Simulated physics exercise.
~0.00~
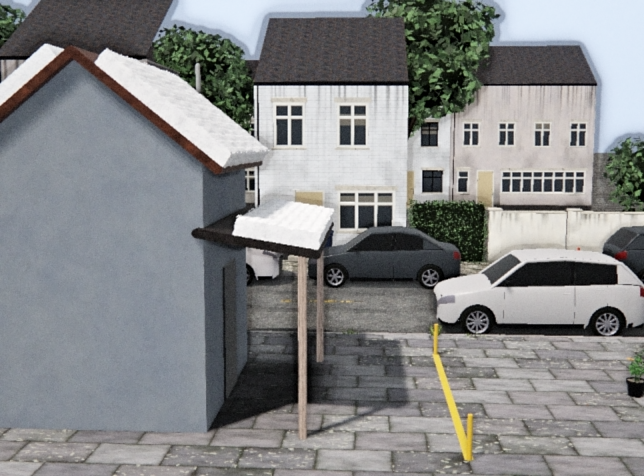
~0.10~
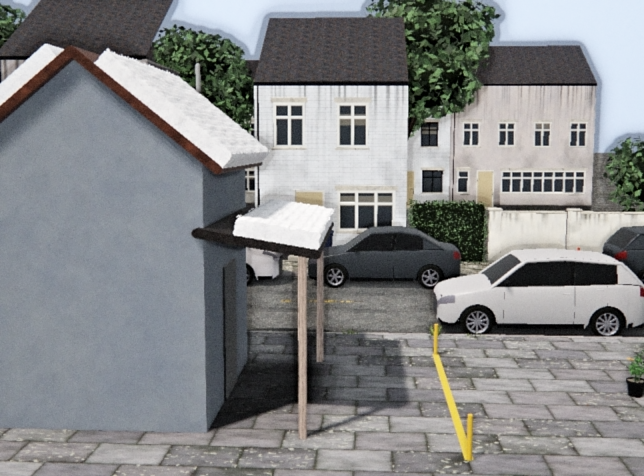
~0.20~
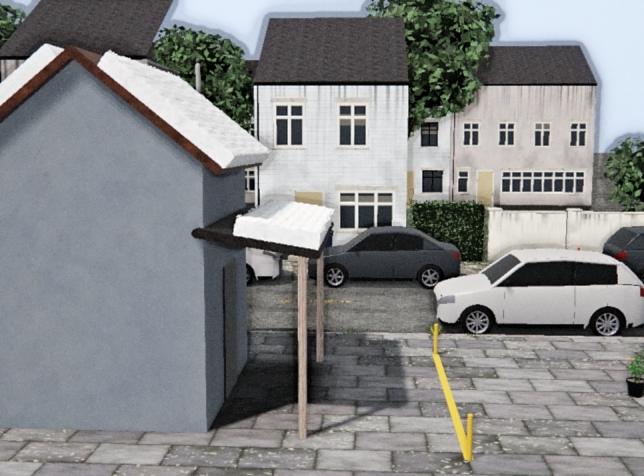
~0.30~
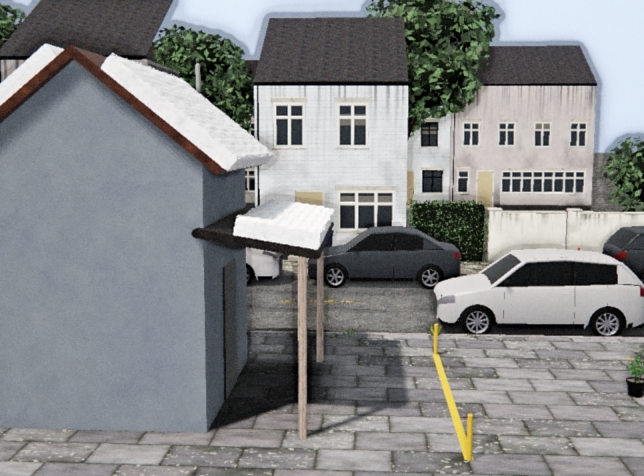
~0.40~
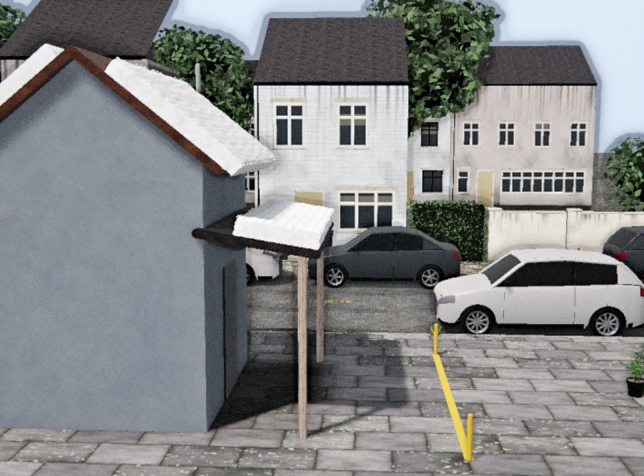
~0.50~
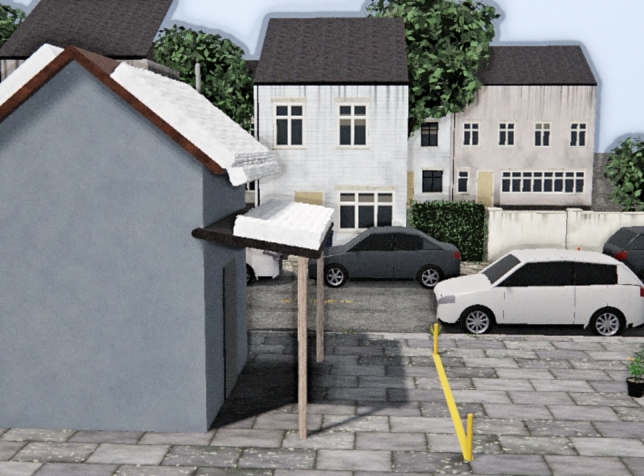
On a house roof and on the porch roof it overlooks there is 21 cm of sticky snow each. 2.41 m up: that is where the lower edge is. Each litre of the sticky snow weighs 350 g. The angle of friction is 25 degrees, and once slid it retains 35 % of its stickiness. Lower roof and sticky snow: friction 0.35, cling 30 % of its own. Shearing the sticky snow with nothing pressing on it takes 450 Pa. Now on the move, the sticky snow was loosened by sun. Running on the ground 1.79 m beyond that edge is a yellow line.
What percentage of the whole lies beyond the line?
About 6 %.
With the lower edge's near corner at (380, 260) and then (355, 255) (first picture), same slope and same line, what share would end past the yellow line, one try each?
Roughly 0 % and then 0 %.
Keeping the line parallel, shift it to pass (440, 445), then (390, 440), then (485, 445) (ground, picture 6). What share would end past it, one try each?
In turn about 14 %, 30 %, 2 %.
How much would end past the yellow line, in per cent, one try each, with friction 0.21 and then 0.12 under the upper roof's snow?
First some 25 %, after that some 25 %.
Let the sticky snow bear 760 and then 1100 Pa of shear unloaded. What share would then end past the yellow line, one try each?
Expect about 0 in a hundred, then about 0 in a hundred.
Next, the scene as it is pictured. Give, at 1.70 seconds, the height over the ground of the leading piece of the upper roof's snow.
Measured height: Approx. 2.2 m.
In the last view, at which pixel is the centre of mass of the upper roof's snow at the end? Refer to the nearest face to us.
The spot is somewhere around (352, 340).
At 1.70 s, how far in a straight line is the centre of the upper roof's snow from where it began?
About 2.2 m.
After 1.05 s, none is below the lower edge and 0 % is past the line.
After 1.70 s, 3 % is below the lower edge and 0 % is past the line.
After 2.35 s, 49 % is below the lower edge and 1 % is past the line.
After 3.00 s, 53 % is below the lower edge and 6 % is past the line.
After 3.50 s, 53 % is below the lower edge and 6 % is past the line.
